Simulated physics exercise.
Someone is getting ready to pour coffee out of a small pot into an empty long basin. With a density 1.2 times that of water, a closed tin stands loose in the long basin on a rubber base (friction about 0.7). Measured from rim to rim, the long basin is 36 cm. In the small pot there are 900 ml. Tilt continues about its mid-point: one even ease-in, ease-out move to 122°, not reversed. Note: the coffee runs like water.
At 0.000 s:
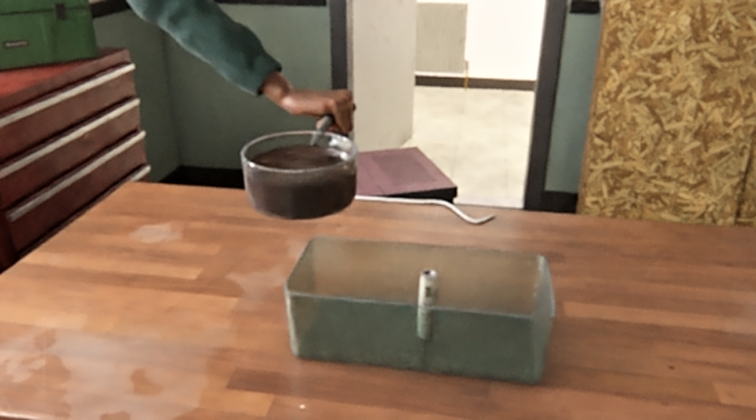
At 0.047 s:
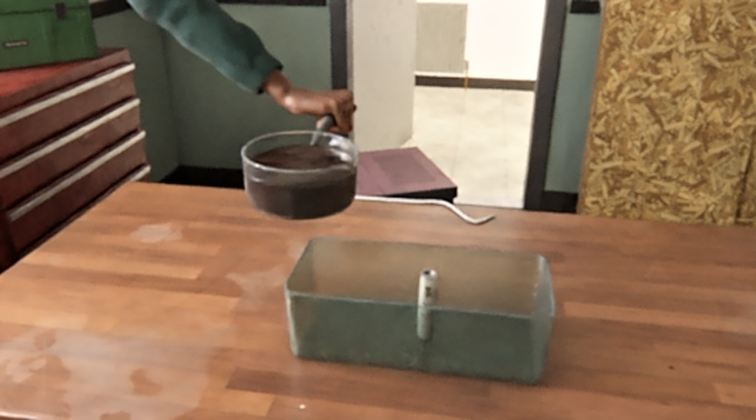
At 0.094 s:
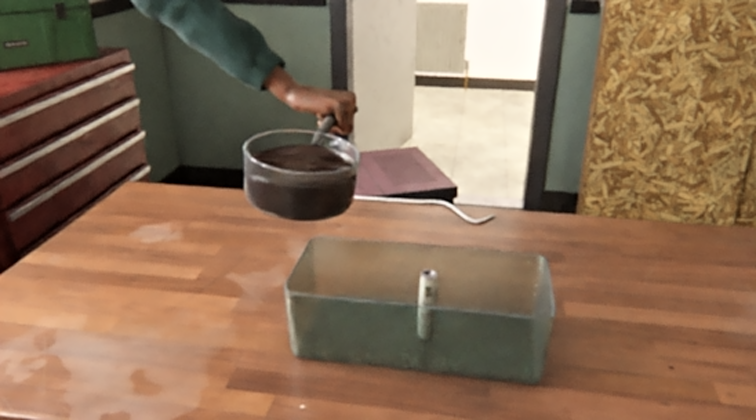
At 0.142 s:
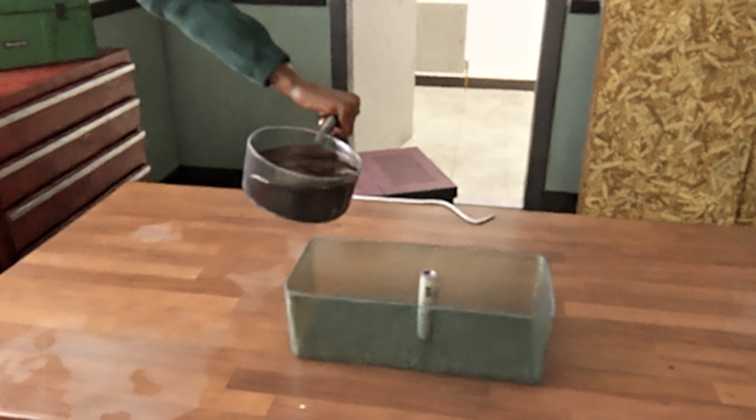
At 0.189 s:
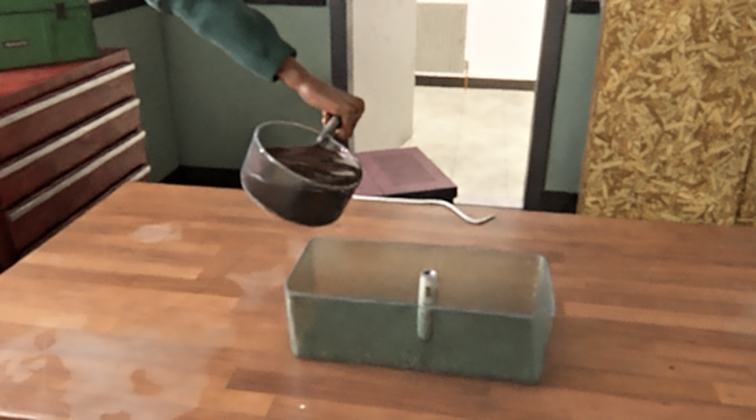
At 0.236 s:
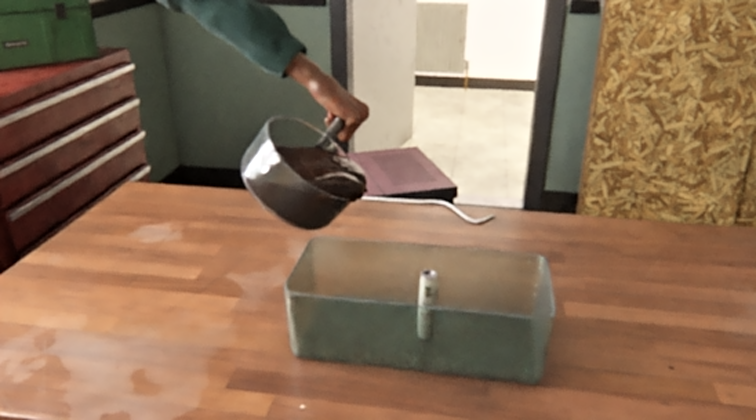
A hand in a dark green sleeve, reaching in from the upper left, holds a small clear pot of dark liquid almost level, then tilts it steadily further down to the right. Below it, a long greenish see-through basin with a small pale tin standing inside rests still on a brown wooden table. The fixed, slightly raised view shows a workshop with red drawers left, a doorway behind and flecked board right.
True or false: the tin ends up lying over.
False.
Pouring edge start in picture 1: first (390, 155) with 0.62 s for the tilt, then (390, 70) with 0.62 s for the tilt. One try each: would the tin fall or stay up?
Run one: It tumbles. Run two: It tumbles.
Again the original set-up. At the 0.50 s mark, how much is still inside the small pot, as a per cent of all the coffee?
Around 12 in a hundred.
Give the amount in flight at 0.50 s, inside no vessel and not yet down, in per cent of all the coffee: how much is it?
At that moment, about 36 percent.
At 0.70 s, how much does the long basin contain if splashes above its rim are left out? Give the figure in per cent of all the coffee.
I reckon close to 94 per cent.
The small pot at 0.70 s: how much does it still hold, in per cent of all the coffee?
About 1 percent.
By 0.50 s the tilt is 111° and 11 per cent is still to pour; the tin stands where it began.
By 0.70 s the tilt is 122° and 1 per cent is still to pour; the tin stands where it began.
By 0.90 s the tilt is 122° and 0 per cent is still to pour; the tin stands where it began.
By 1.12 s the tilt is 122° and 0 per cent is still to pour; the tin stands where it began.
At rest the tin stands where it began.
